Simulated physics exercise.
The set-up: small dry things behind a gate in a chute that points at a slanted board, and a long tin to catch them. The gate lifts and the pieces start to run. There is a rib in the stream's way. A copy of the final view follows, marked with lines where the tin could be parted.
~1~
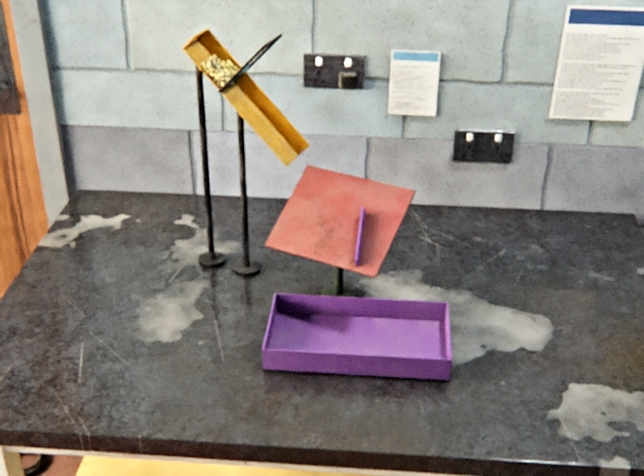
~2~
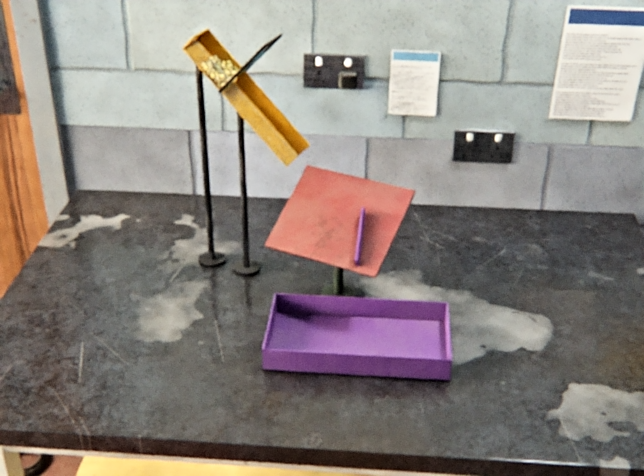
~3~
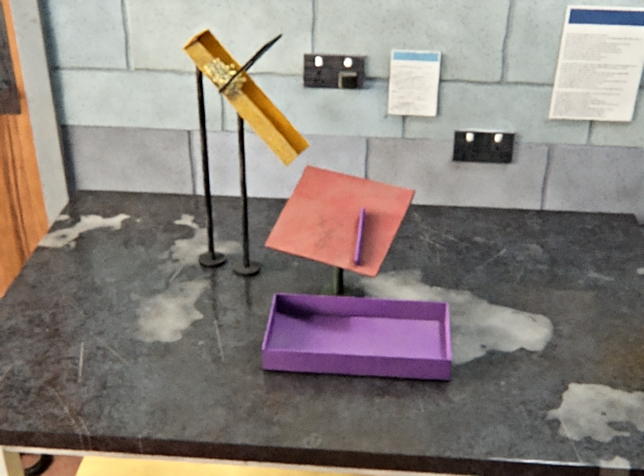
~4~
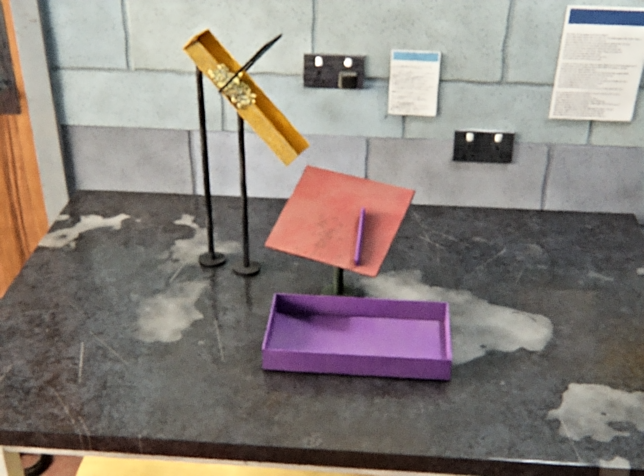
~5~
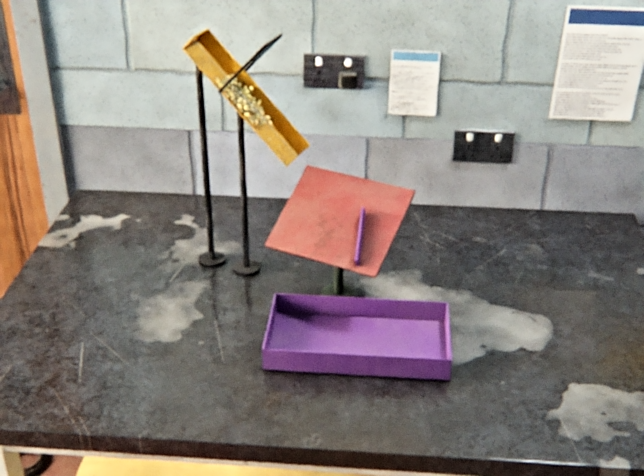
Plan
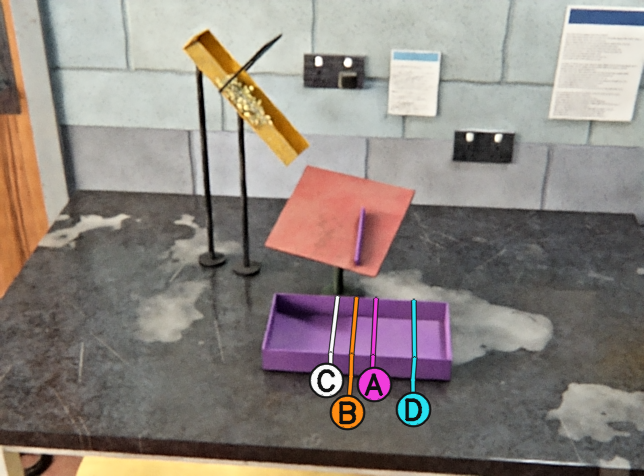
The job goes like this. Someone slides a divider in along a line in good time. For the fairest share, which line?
Go for C.
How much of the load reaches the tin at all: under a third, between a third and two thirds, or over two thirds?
About that: Over two thirds.
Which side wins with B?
The left side.
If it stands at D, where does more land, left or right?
More lands on the left.
On the marked copy, line A crosses the front rim at (373, 355); line B crosses the front rim at (351, 354); line C crosses the front rim at (330, 353); line D crosses the front rim at (414, 357).
With A, of what is caught, all but a few on the left of the divider, only a few on the right.
With B, of what is caught, all but a few on the left of the divider, a small share on the right.
With C, of what is caught, close to half on the left of the divider, close to half on the right.
With D, of what is caught, all but a few on the left of the divider, only a few on the right.
